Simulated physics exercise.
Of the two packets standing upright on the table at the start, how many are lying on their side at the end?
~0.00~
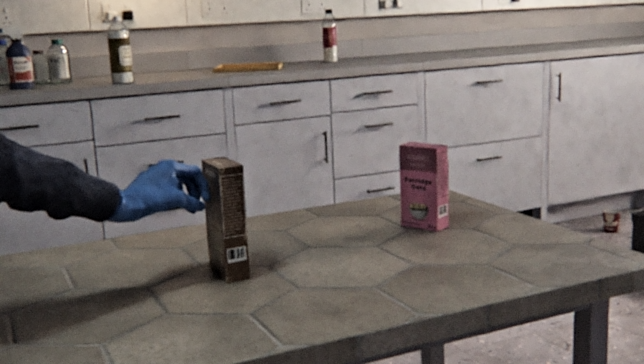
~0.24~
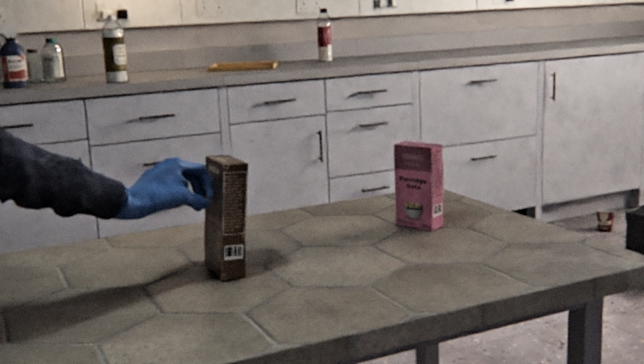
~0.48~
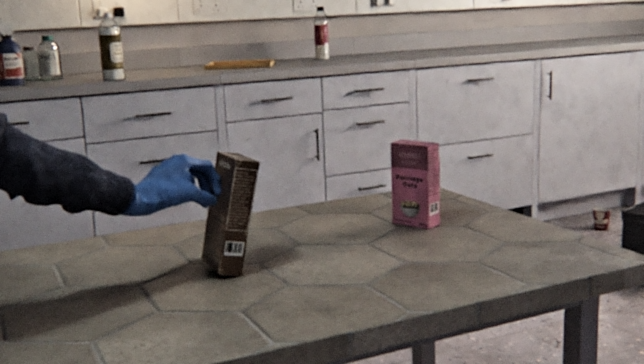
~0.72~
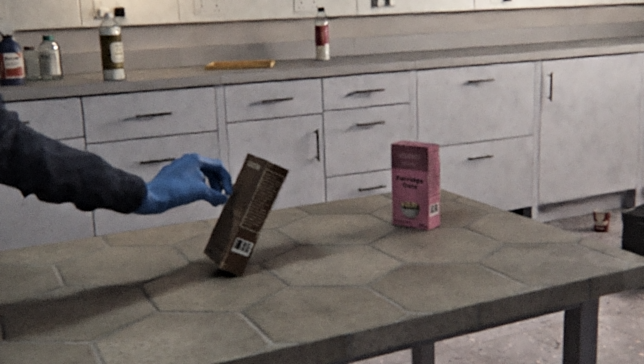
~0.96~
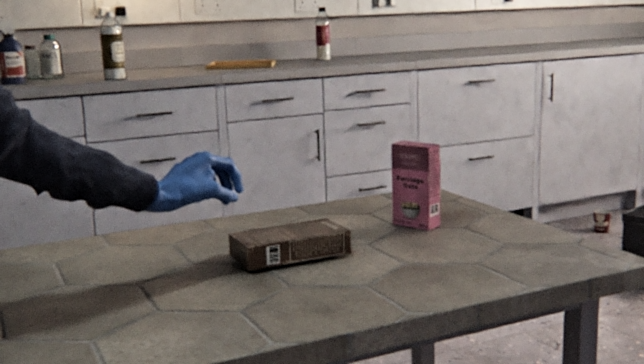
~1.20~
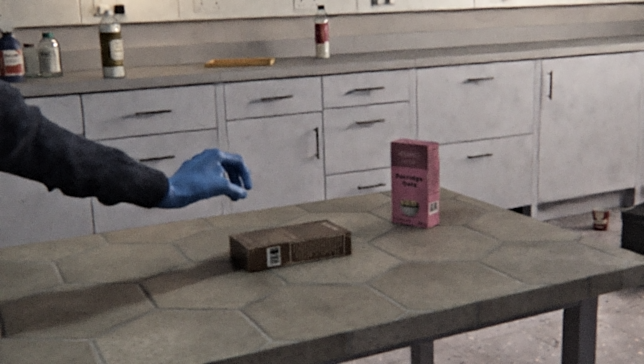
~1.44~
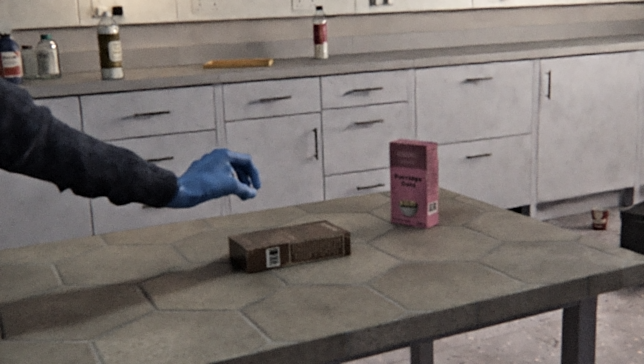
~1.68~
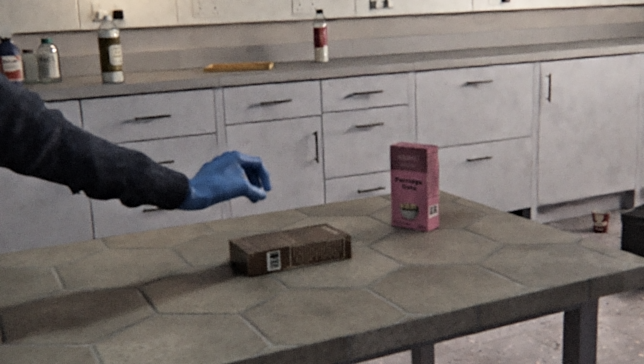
One of them, the brown packet, is lying on its side at the end, while the pink packet is still upright.
On a tiled table in a room lined with pale cabinets, a blue-gloved hand pushes the upper part of an upright brown packet, which leans right and topples onto its side. The hand hovers nearby while the pink packet stays standing.
